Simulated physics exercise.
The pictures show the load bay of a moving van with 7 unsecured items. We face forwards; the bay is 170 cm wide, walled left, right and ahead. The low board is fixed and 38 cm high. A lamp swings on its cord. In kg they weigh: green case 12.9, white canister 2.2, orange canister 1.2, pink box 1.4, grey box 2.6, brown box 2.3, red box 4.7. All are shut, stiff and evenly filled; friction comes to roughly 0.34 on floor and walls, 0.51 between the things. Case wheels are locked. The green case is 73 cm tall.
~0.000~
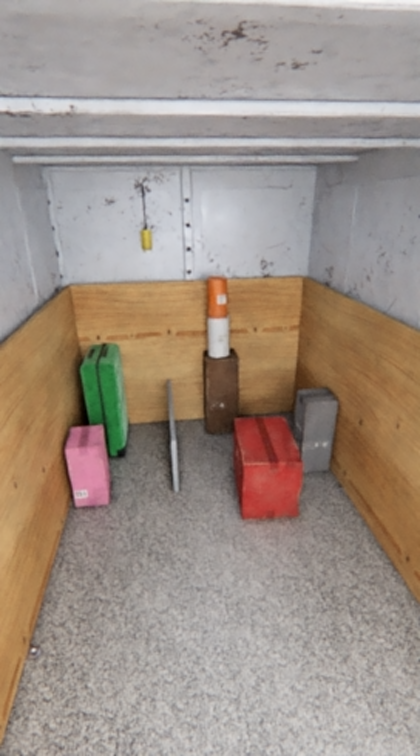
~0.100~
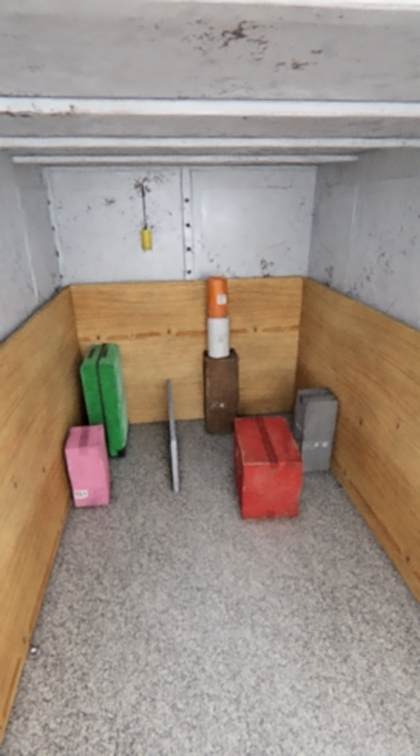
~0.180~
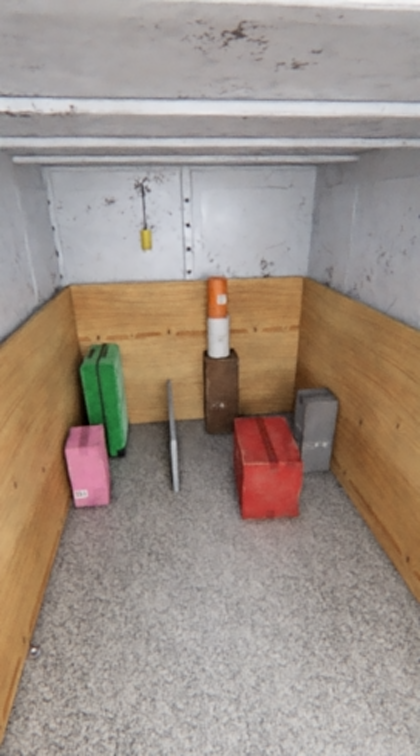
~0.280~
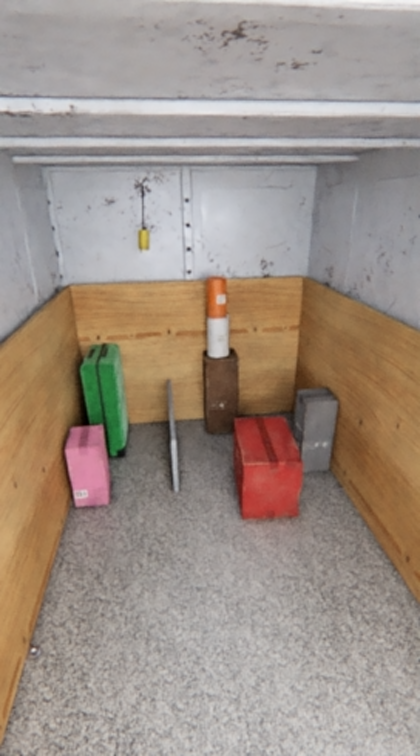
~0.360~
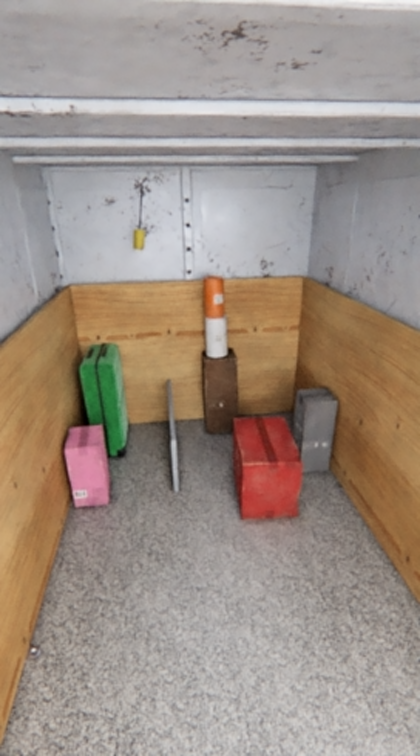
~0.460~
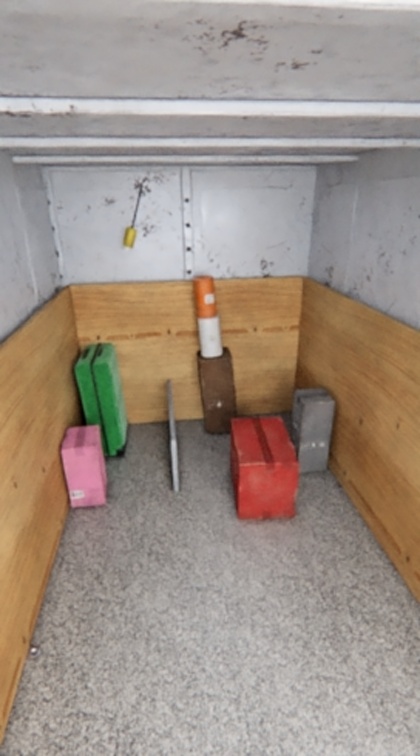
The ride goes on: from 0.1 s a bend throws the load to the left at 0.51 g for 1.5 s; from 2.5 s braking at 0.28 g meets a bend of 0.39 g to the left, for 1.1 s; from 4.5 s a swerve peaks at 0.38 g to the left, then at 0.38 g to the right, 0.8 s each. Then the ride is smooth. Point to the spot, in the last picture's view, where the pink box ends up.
Resting place of the pink box: (84, 467).
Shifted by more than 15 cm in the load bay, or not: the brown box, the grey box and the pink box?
The brown box leaves its spot; the grey box gets shifted; the pink box stays put.
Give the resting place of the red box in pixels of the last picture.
At about (205, 470).
After 0.76 s, push 0.51 g left; orange canister now off its perch; pink box moved 3 cm near (84, 467); white canister 35° off upright.
After 1.06 s, push 0.51 g left; white canister now off its perch; pink box moved 3 cm near (84, 467); brown box 34° off upright.
In the end (8.3 s), off its perch, white canister and orange canister; toppled in the load bay, brown box; not toppled but over 15 cm from the start, grey box and red box; the other 2 under 15 cm from the start. In the last view, pink box near (84, 467).
